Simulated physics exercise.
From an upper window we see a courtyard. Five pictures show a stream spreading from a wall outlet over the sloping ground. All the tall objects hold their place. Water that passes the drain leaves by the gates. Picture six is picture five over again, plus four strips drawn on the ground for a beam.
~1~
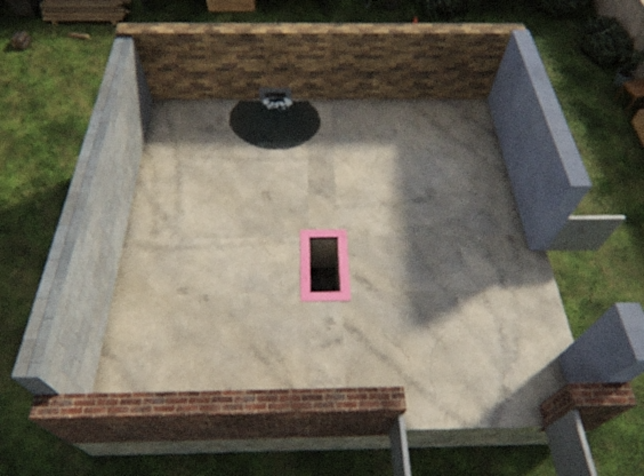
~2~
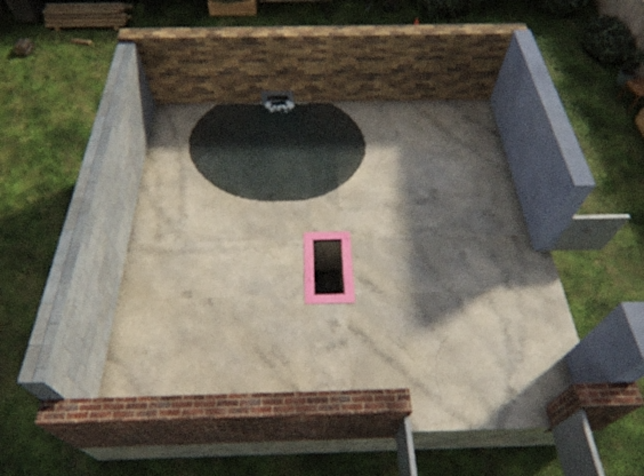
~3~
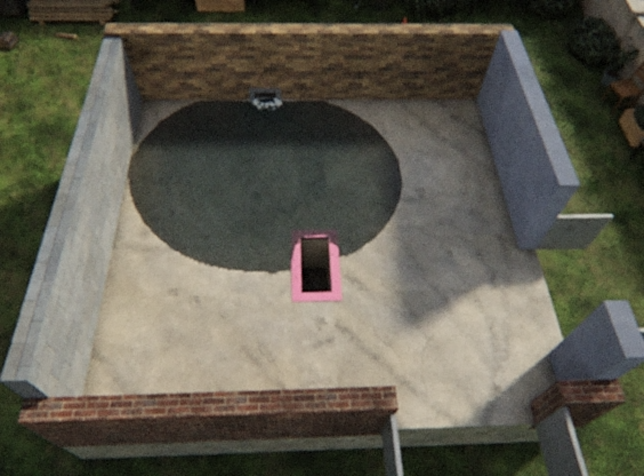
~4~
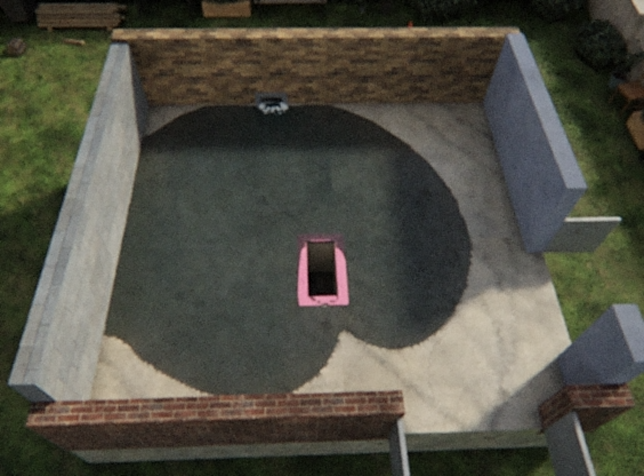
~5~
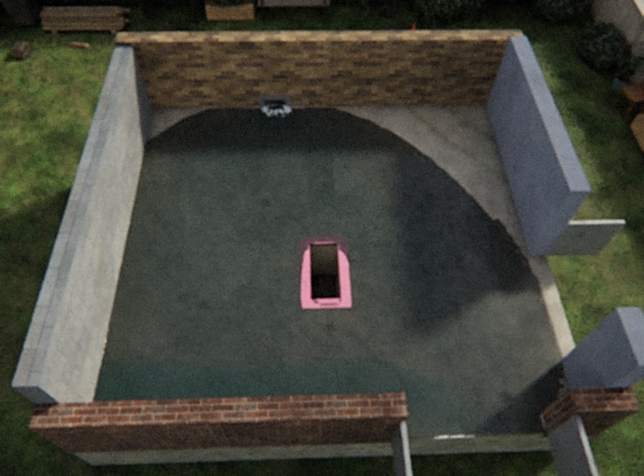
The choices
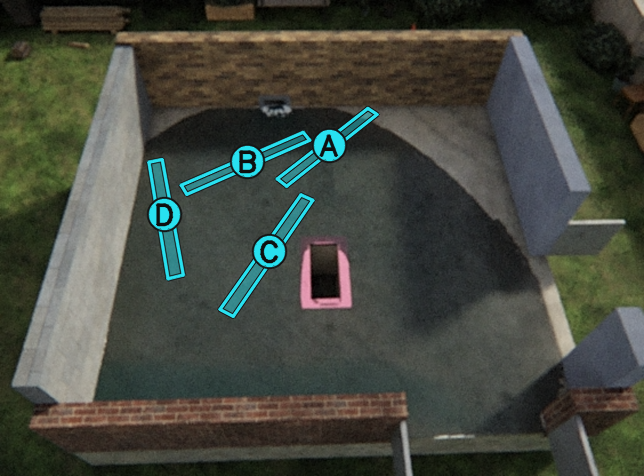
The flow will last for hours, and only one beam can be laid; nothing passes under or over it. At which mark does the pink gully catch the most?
D beats the others.
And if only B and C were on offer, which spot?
C.
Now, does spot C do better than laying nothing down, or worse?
It is worse.
On the marked copy, A from (281, 182) to (372, 111); B from (184, 189) to (306, 136); C from (226, 312) to (306, 197); D from (155, 160) to (175, 276).
With A, about 6 % of the stream goes into the pink gully, about 94 % out by the gates.
With B, about 5 % of the stream goes into the pink gully, about 95 % out by the gates.
With C, about 10 % of the stream goes into the pink gully, about 90 % out by the gates.
With D, about 20 % of the stream goes into the pink gully, about 80 % out by the gates.
